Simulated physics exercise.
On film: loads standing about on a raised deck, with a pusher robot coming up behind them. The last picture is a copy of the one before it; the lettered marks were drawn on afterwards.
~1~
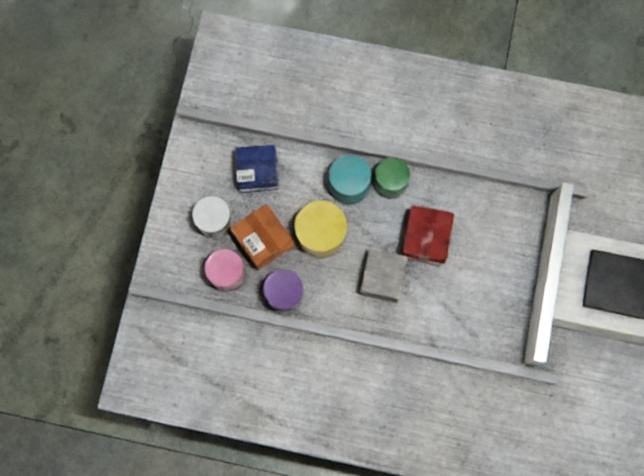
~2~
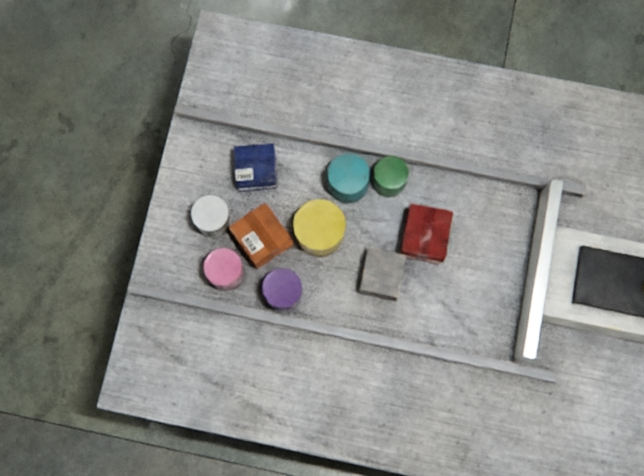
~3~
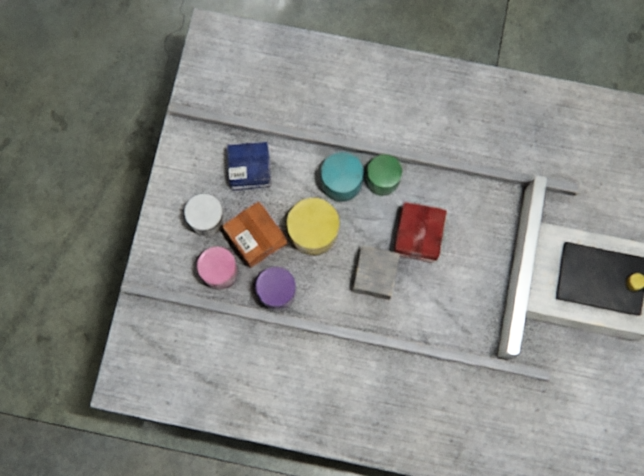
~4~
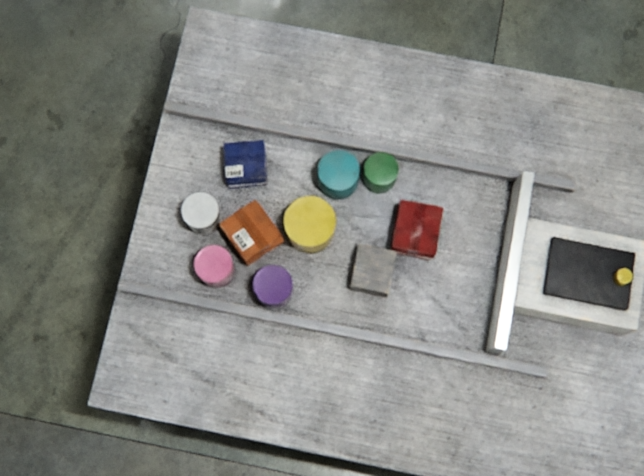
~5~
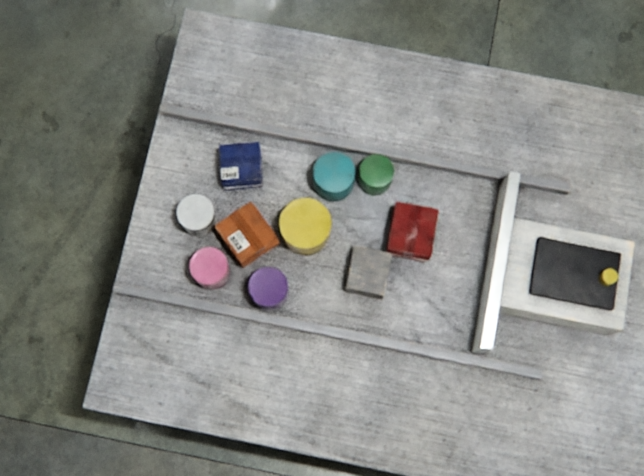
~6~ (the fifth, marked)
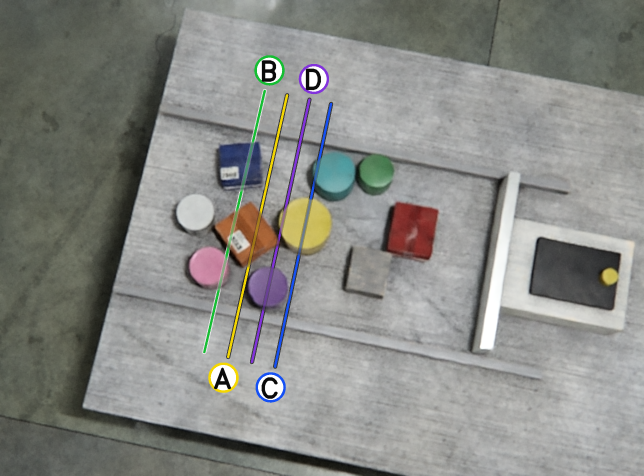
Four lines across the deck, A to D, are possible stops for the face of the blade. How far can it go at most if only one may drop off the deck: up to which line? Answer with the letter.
B.
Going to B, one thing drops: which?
The white pail goes over.
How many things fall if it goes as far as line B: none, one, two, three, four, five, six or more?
One.
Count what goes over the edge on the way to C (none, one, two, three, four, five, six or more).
The count is none.
On the marked copy, A at (259, 222); B at (236, 217); C at (304, 231); D at (282, 226).
Taking B. A third of the way, robot (473, 253); red parcel (378, 226); white pail (197, 216).
Two thirds of the way, robot (376, 234); white pail (194, 215); blue parcel (224, 157).
When it is over, robot (304, 219); white pail over the edge; blue parcel (158, 137); one fallen.
As for the rest, A is within the limit but short; C is within the limit but short; D is within the limit but short.
